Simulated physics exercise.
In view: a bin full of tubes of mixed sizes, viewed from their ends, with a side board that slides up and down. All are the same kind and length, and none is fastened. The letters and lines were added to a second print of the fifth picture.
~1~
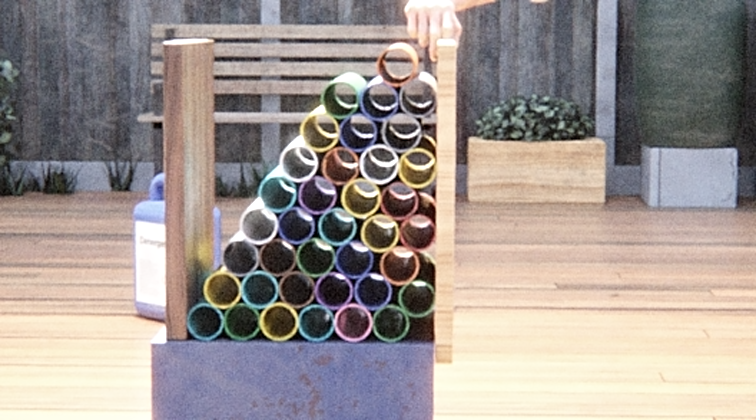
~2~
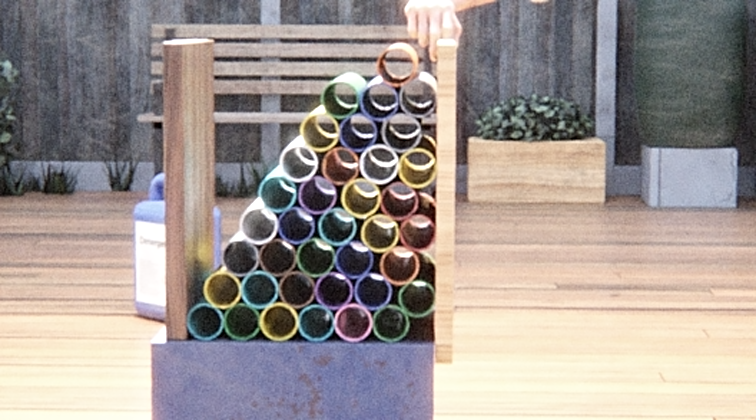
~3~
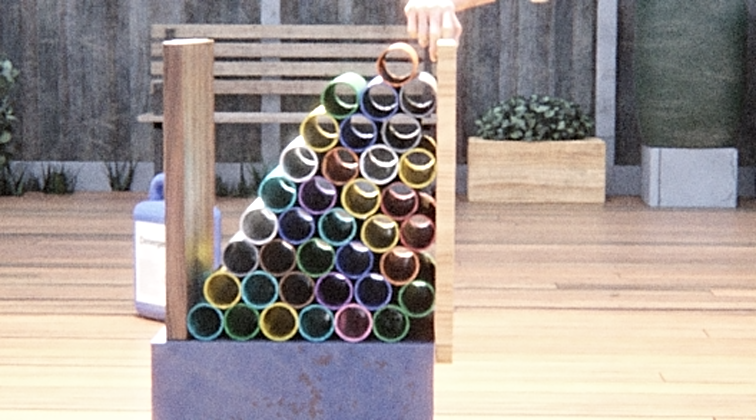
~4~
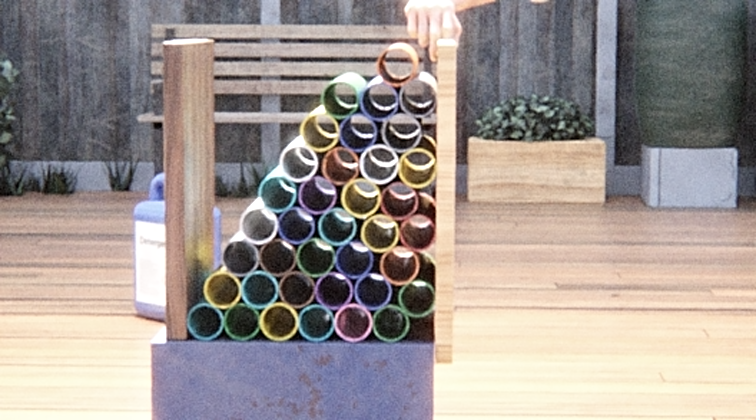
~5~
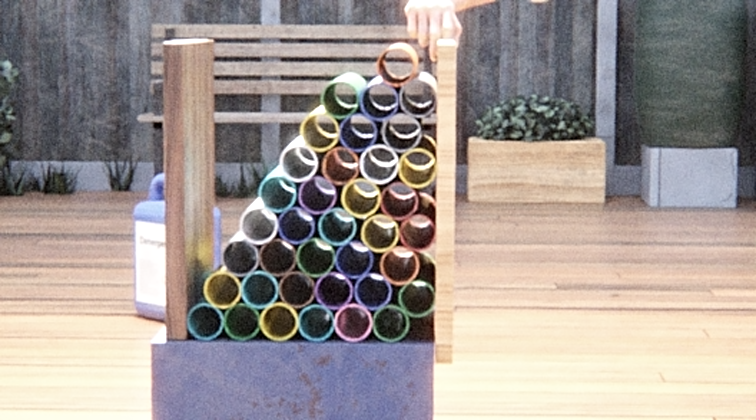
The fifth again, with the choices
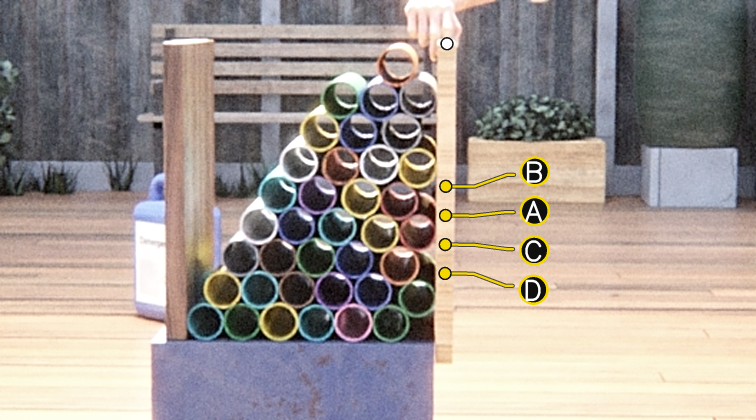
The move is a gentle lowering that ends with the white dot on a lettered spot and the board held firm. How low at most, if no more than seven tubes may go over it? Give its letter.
It can be let down to C.
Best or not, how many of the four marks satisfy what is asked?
Three of the four.
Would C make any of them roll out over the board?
Yes.
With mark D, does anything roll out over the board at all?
At D: Yes.
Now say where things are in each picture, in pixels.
The first frame shows side board (445, 190); a turquoise tube (206, 321); a green tube (390, 323).
The second frame shows a green tube (390, 323); a brown tube (297, 289).
The third frame shows a blue tube (354, 260); a blue tube (296, 225).
The fourth frame shows a turquoise tube (277, 194); a grey tube (401, 133).
The fifth frame shows a grey tube (418, 98); side board (445, 190); a turquoise tube (206, 321).
On the copy, A at (446, 216); B at (446, 187); C at (446, 245); D at (445, 273); the white dot at (447, 44).
On C. First, top of the board (437, 128).
Then, top of the board (436, 220).
Finally, top of the board (436, 243), five out over the board.
By contrast, A five out over the board; B two out over the board; D more than seven out over the board.
